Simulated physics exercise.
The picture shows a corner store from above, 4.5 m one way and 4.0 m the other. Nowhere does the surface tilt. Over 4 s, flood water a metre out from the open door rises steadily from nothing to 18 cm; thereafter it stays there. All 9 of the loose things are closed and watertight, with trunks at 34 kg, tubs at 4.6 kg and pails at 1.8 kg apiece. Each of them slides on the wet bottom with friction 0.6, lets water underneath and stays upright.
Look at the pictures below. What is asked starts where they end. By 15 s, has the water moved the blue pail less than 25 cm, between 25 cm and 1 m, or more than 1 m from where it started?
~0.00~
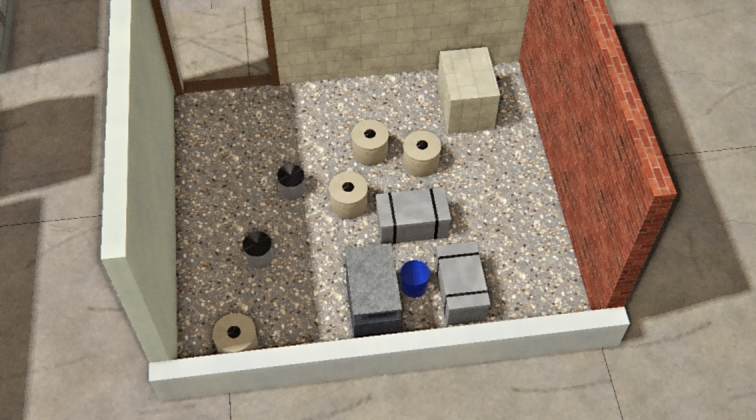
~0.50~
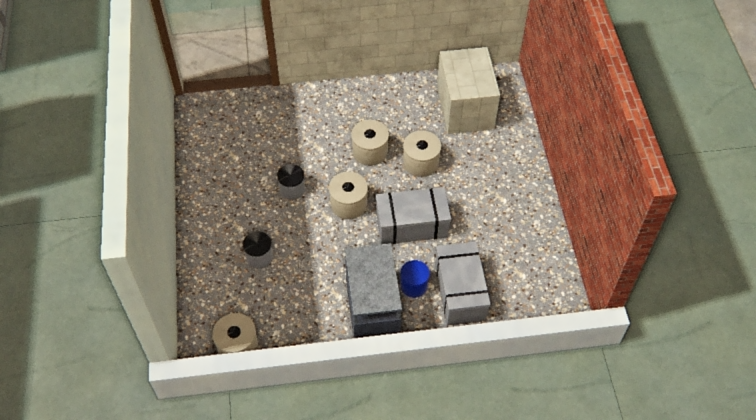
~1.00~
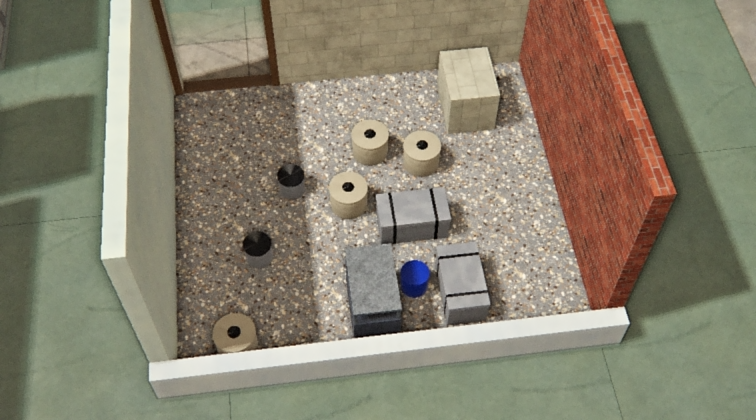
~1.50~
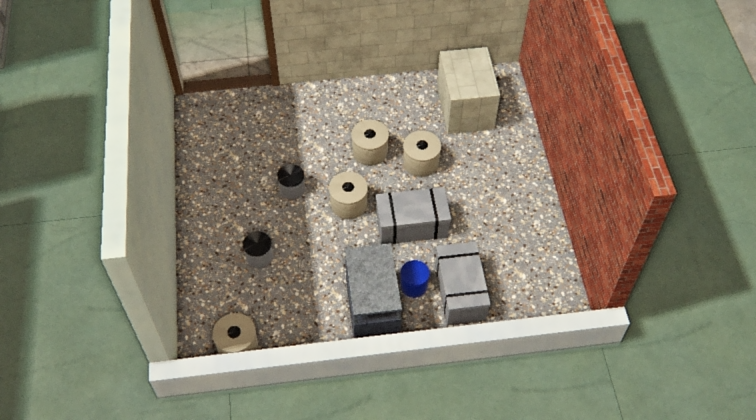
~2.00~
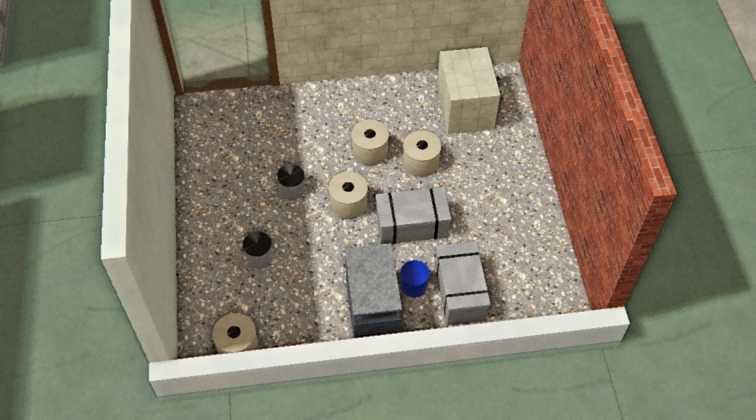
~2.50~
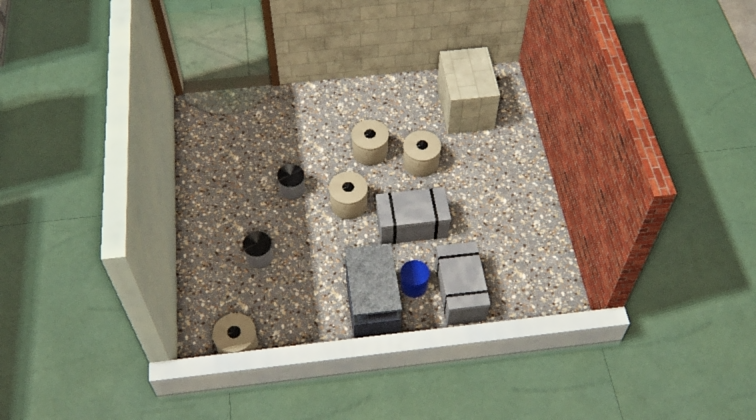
Between 25 cm and 1 m.
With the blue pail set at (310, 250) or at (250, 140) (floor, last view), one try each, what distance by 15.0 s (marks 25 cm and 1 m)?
Going in order, it gets pushed a long way and then it gets pushed a long way.
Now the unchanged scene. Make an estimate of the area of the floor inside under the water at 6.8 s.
Roughly 10.5 m2.
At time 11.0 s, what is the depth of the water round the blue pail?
I'd say around 7 cm.
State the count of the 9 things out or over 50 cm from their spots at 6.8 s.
By then the count is 2.
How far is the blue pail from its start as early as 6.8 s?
By then it has shifted roughly 0 cm.
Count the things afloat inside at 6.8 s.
It comes to 3.
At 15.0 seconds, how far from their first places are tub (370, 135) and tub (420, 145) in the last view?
In that order: 120 cm, 80 cm.
After 3.5 s the blue pail is near (415, 272), 0.0 m from its start, aground; 0 afloat.
After 6.8 s the blue pail is near (415, 272), 0.0 m from its start, aground; 3 afloat.
After 11.0 s the blue pail is near (439, 321), 0.7 m from its start, afloat; 5 afloat.
After 15.0 s the blue pail is near (439, 320), 0.7 m from its start, afloat; 7 afloat.
